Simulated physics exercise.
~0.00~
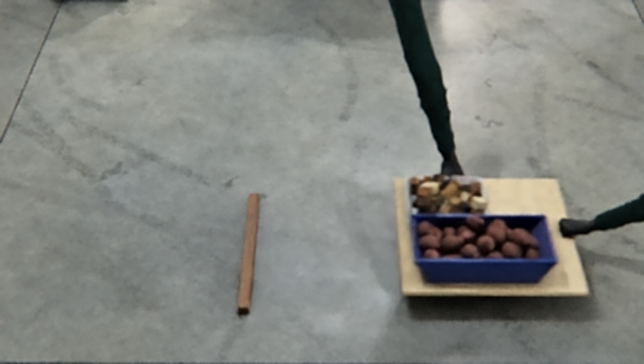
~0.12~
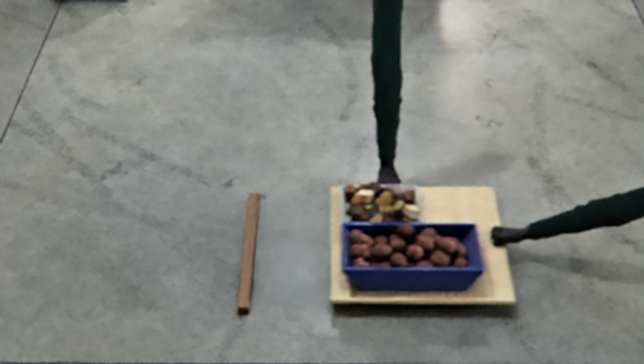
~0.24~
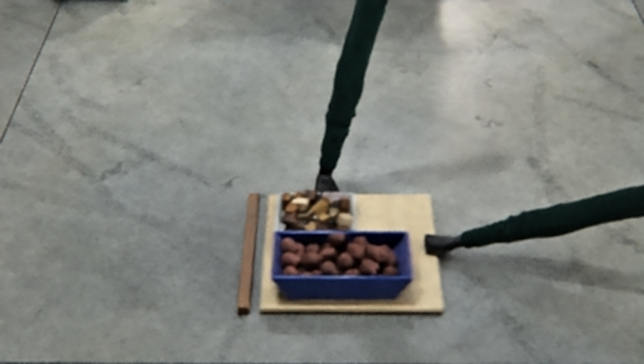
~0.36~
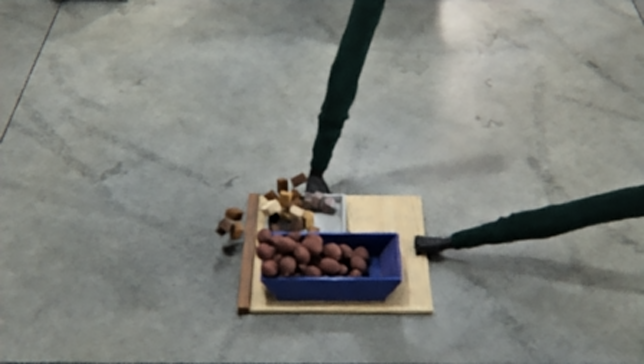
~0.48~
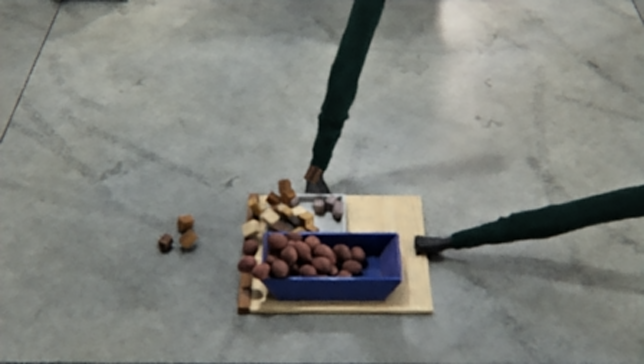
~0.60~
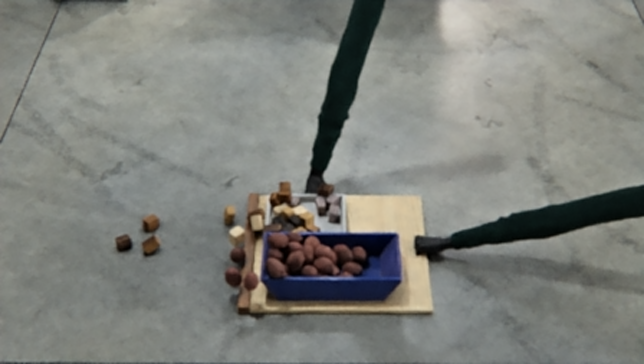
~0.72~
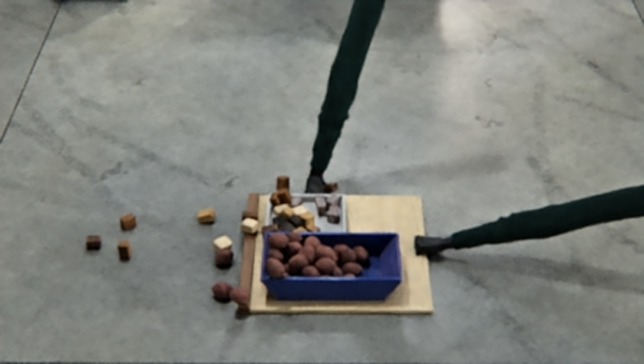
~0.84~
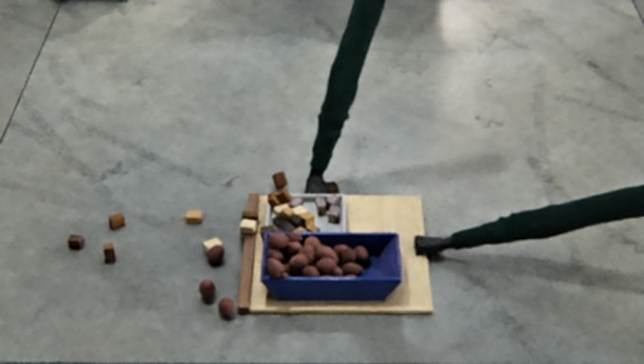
On a grey concrete floor, two dark arms slid a board carrying a blue crate of red potatoes and a white crate of wooden blocks left until it stopped at a brown bar, and several blocks and three potatoes spilled over to the left.
